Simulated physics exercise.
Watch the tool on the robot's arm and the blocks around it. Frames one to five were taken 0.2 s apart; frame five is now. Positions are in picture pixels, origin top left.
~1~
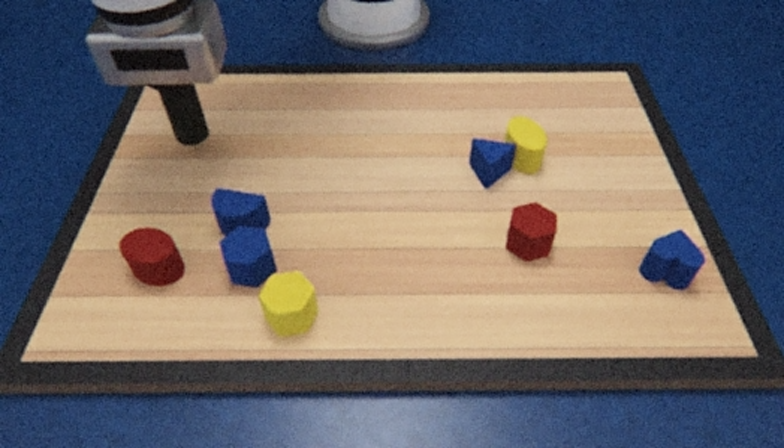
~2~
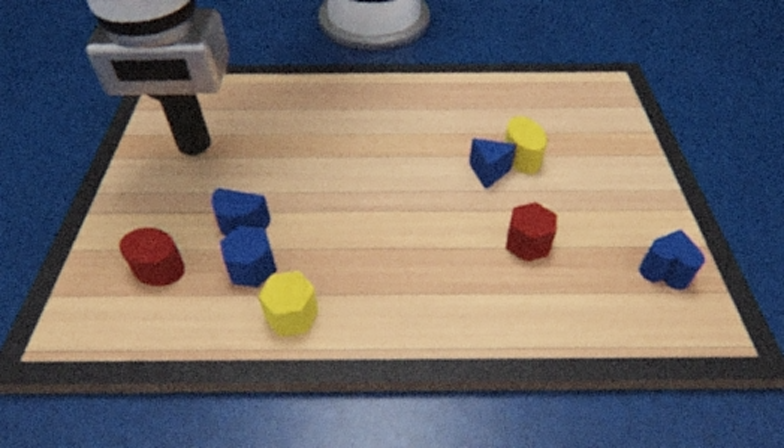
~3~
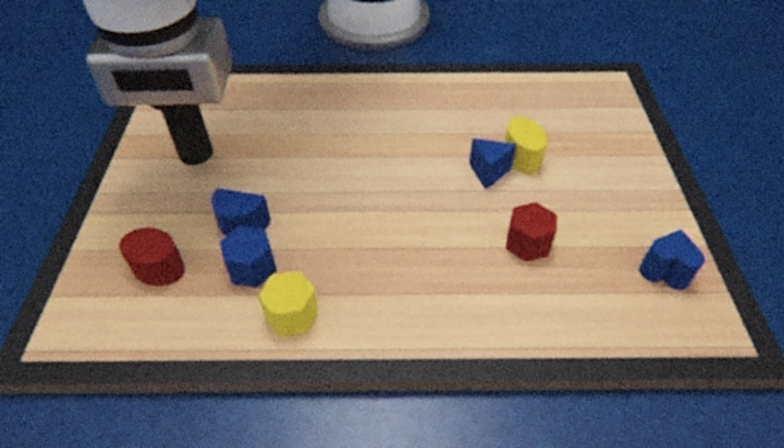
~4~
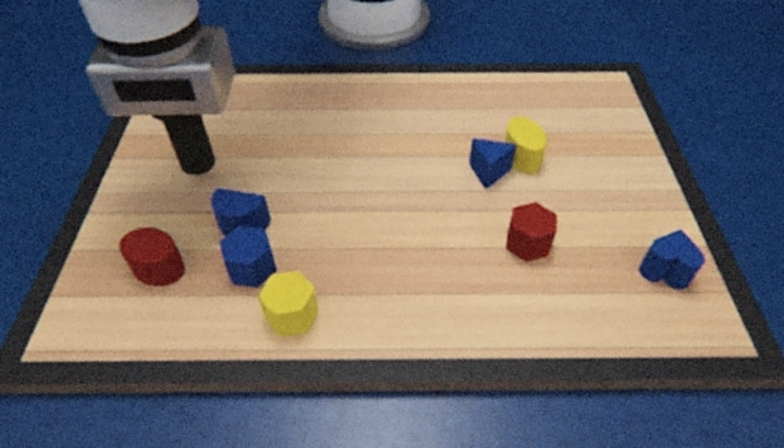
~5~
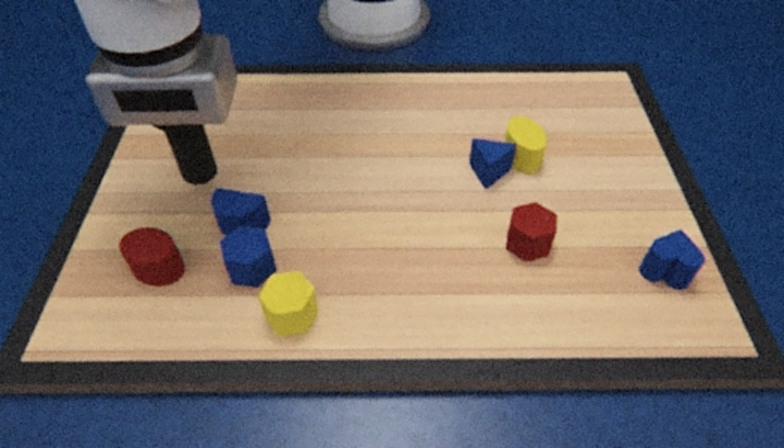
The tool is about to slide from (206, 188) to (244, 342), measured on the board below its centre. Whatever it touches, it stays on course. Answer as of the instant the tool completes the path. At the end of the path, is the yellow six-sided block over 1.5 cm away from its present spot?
I'd say yes.
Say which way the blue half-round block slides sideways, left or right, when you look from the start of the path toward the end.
Its sideways move is to the left.
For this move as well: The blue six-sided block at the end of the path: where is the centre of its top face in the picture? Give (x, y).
I'd say the blue six-sided block ends with its top centre at (273, 274).
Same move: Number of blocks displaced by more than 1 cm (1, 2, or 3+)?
It moves three or more blocks.
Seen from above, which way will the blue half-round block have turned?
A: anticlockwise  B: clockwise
My answer is option A.
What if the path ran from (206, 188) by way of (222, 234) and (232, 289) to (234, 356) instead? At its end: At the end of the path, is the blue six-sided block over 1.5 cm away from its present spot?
I expect so.
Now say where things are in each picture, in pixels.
The first frame shows tip of the tool (193, 135), middles of tops, red elliptical block (146, 244), blue half-round block (235, 201), blue six-sided block (245, 244), yellow six-sided block (286, 291).
The second frame shows tool (195, 145), nothing pushed.
The third frame shows tool (197, 154), nothing pushed.
The fourth frame shows tool (198, 164), nothing pushed.
The fifth frame shows tool (200, 173), red elliptical block (146, 244), blue half-round block (235, 201), blue six-sided block (245, 244), yellow six-sided block (286, 291).
The first path, step by step. One third of the way, tool (211, 219); blue half-round block (254, 216), turned 40° anticlockwise; blue six-sided block (252, 252), turned 25° clockwise.
Two thirds of the way, tool (224, 270); blue half-round block (260, 220), turned 90° anticlockwise; blue six-sided block (268, 263), turned 50° clockwise; yellow six-sided block (295, 299).
At the end, tool (239, 329); red elliptical block unmoved; blue half-round block (260, 220), turned 90° anticlockwise; blue six-sided block (273, 274); yellow six-sided block (307, 302), turned 25° clockwise.
